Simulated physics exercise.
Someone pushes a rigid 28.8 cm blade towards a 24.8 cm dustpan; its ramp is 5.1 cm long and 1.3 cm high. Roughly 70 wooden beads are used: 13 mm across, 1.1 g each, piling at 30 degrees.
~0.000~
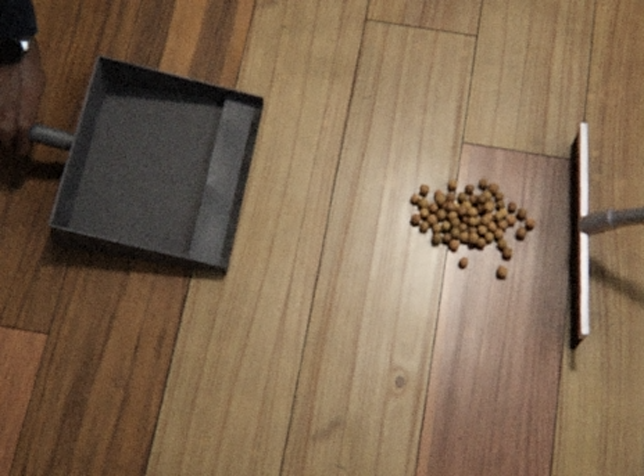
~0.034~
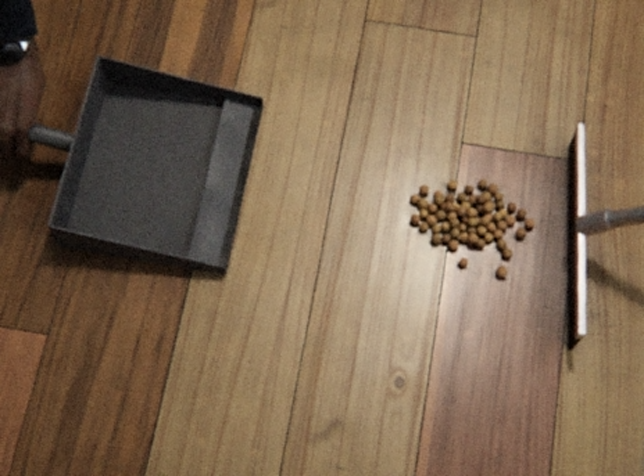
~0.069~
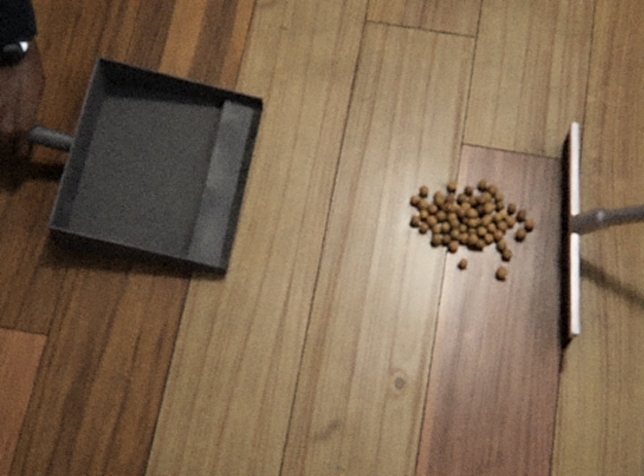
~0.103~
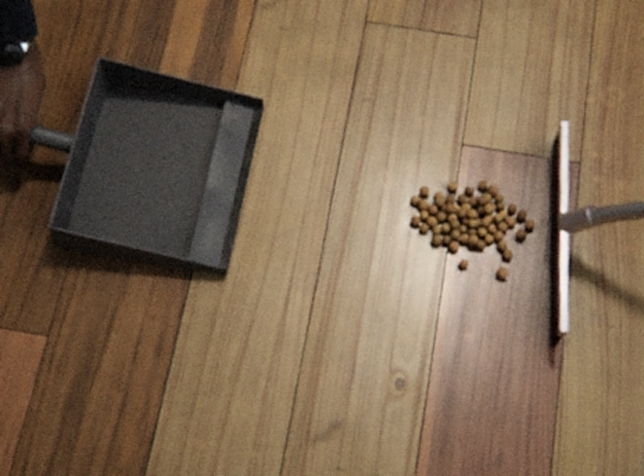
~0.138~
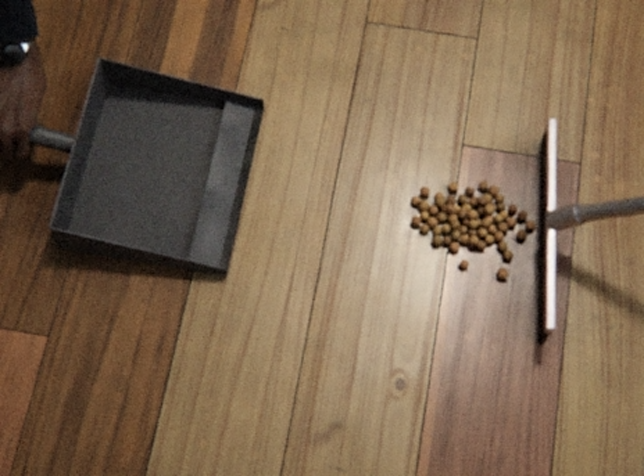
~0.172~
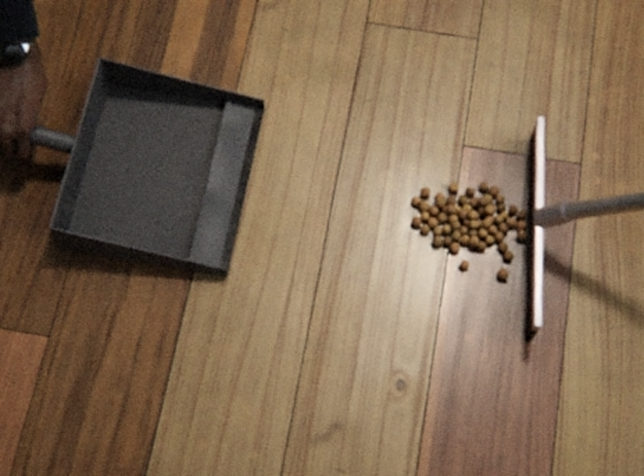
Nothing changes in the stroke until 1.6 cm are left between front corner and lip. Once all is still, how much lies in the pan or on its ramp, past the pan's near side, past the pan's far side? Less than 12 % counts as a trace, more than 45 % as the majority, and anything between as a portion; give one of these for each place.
In the pan or on its ramp - a portion, past the pan's near side - a trace, past the pan's far side - a trace.
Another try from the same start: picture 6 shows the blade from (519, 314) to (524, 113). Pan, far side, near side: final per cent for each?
Pan: 20, far side: 15, near side: 5.
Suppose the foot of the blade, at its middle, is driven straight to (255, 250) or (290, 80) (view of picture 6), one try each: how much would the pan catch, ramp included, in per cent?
The two tries give roughly 30 and 5 %.
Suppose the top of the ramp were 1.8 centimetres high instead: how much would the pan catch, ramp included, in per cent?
Near 20 per cent, then.
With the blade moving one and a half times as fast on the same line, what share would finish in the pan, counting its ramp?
It would be near 25 per cent.
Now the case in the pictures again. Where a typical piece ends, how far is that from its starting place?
I'd say close to 30 cm.
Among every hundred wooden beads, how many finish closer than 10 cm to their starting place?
Around 0 percent.
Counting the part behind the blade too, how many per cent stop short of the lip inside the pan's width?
Roughly 65 in a hundred.
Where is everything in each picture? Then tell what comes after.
In the first frame, blade from (583, 334) to (582, 130), moved 0.0 cm, 0 of the pieces shifted so far; middle of the pieces at (467, 220); pan at (151, 172).
In the second frame, blade from (580, 334) to (580, 130), moved 0.3 cm, 0 of the pieces shifted so far; middle of the pieces at (466, 220).
In the third frame, blade from (573, 334) to (573, 129), moved 1.1 cm, 0 of the pieces shifted so far; middle of the pieces at (466, 221).
In the fourth frame, blade from (562, 332) to (563, 128), moved 2.5 cm, 0 of the pieces shifted so far; middle of the pieces at (466, 222).
In the fifth frame, blade from (549, 329) to (551, 126), moved 4.2 cm, 0 of the pieces shifted so far; middle of the pieces at (467, 222).
In the sixth frame, blade from (536, 326) to (539, 123), moved 5.8 cm, 1 of the pieces shifted so far; middle of the pieces at (467, 223); pan at (152, 174). The blade's pace is about 0.48 m/s, heading 4 degrees away from the viewer's side.
Then, at 0.53 s, middle of the blade 21 cm from the lip; 0 % over the lip, far side 5 %, near side 0 %.
Then, at 0.76 s, middle of the blade 10 cm from the lip; 0 % over the lip, far side 5 %, near side 5 %.
Then, at 1.11 s, middle of the blade 3 cm from the lip; 25 % over the lip, far side 5 %, near side 10 %.
By 1.7 s all is still; pan 20 %, near side 10 %, far side 5 %, in front of the lip or behind the blade 65 %.
